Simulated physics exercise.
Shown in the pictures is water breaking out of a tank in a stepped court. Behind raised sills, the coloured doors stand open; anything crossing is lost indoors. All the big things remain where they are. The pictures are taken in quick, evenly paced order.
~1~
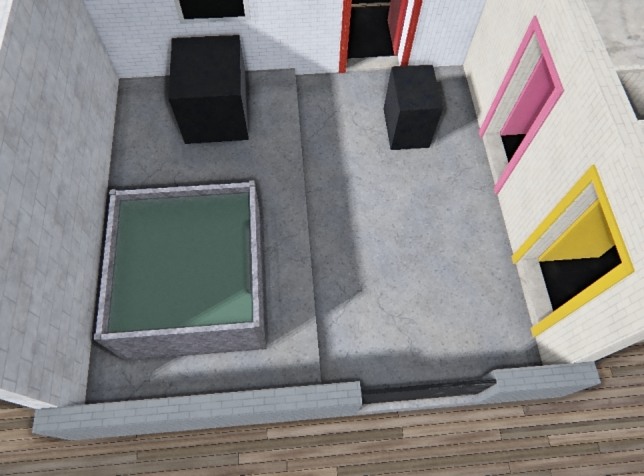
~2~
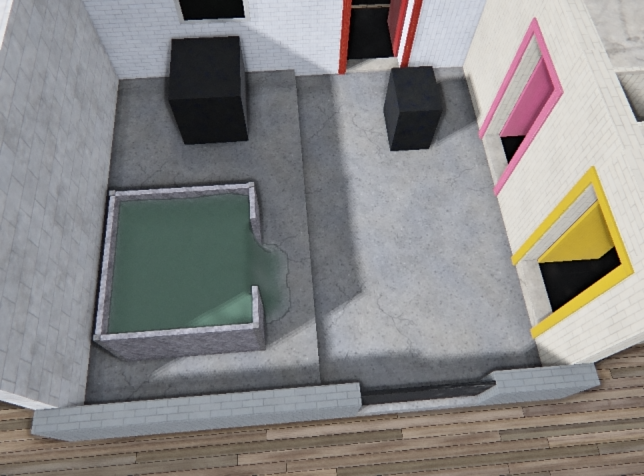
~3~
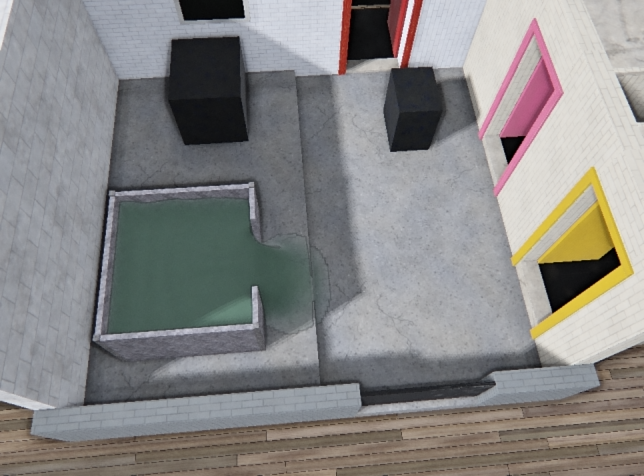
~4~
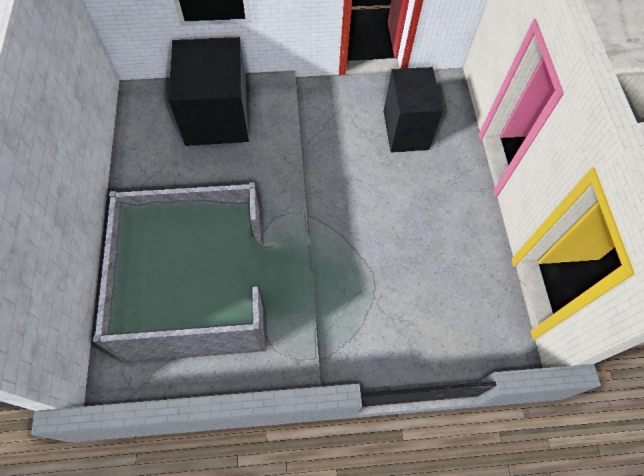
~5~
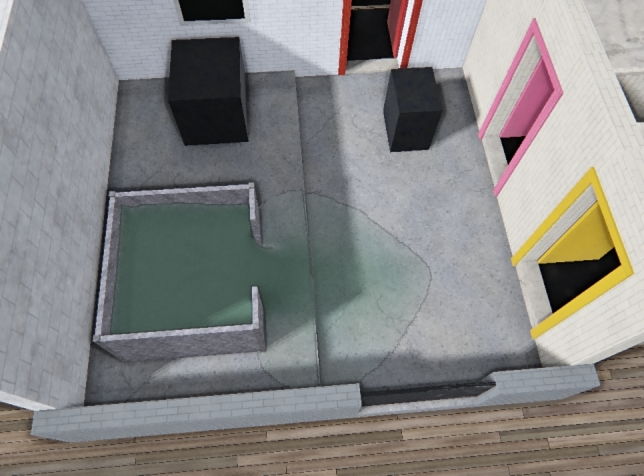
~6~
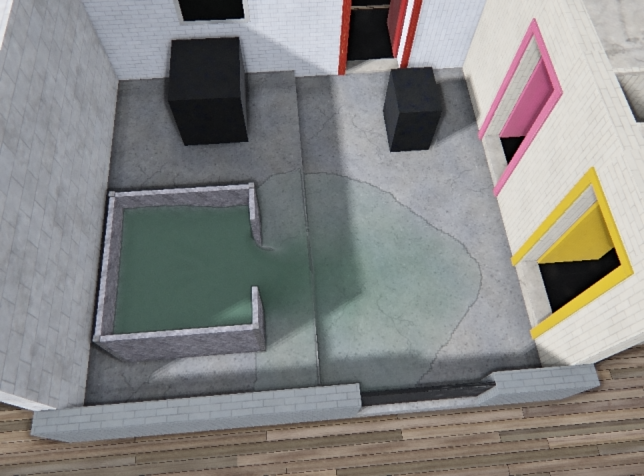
At the start, a walled tank of green water sits whole and still at the left of a grey court with two black blocks. Water then breaks out through a gap in its right side, spreads across the step, and fans out over much of the floor toward the yellow doorway.
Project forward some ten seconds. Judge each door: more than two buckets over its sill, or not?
One by one: Yellow door: Over two buckets; pink door: Over two buckets; red door: Over two buckets.
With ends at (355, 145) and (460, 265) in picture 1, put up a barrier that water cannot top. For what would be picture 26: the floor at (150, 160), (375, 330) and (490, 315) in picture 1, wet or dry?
The first is still bare, the second inundated and the third inundated.
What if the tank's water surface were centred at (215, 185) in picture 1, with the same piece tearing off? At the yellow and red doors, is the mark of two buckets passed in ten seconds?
Yellow door tops the limit, red door tops the limit.
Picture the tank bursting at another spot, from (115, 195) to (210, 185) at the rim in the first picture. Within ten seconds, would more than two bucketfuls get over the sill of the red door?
So the red door ends up above after ten seconds.
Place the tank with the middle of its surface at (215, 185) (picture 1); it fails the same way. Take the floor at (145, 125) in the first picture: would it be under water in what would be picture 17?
At that place: Free of water.
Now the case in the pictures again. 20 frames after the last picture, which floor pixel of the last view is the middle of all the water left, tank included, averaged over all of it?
Somewhere near (355, 253).
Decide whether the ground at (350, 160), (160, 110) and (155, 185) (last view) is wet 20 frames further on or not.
First spot inundated, second not wet, third not wet.
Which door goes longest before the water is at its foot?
Answer is the red one.
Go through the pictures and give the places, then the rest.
The first frame shows the open tank at (182, 258) is whole and still.
In the second frame, the front is at (275, 314), out from the gap at (257, 273).
In the third frame, water pours out at (256, 274) and has run to (325, 297).
In the fourth frame, water pours out at (257, 275) and has run to (369, 285).
In the fifth frame, the front is at (422, 285), out from the gap at (257, 275).
In the sixth frame, water pours out at (256, 274) and has run to (472, 290).
A moment on, water covers 50 % of the floor; the yellow door under two buckets in, the pink door wet at the sill, nothing in, the red door not reached.
Next, water covers 55 % of the floor; the yellow door over two buckets in, the pink door over two buckets in, the red door wet at the sill, nothing in.
Then, water covers 55 % of the floor; the yellow door far over two buckets in, the pink door over two buckets in, the red door under two buckets in.
Later, water covers 65 % of the floor; the yellow door far over two buckets in, the pink door over two buckets in, the red door over two buckets in.
In the end, water covers 65 % of the floor; the yellow door far over two buckets in, the pink door over two buckets in, the red door far over two buckets in.
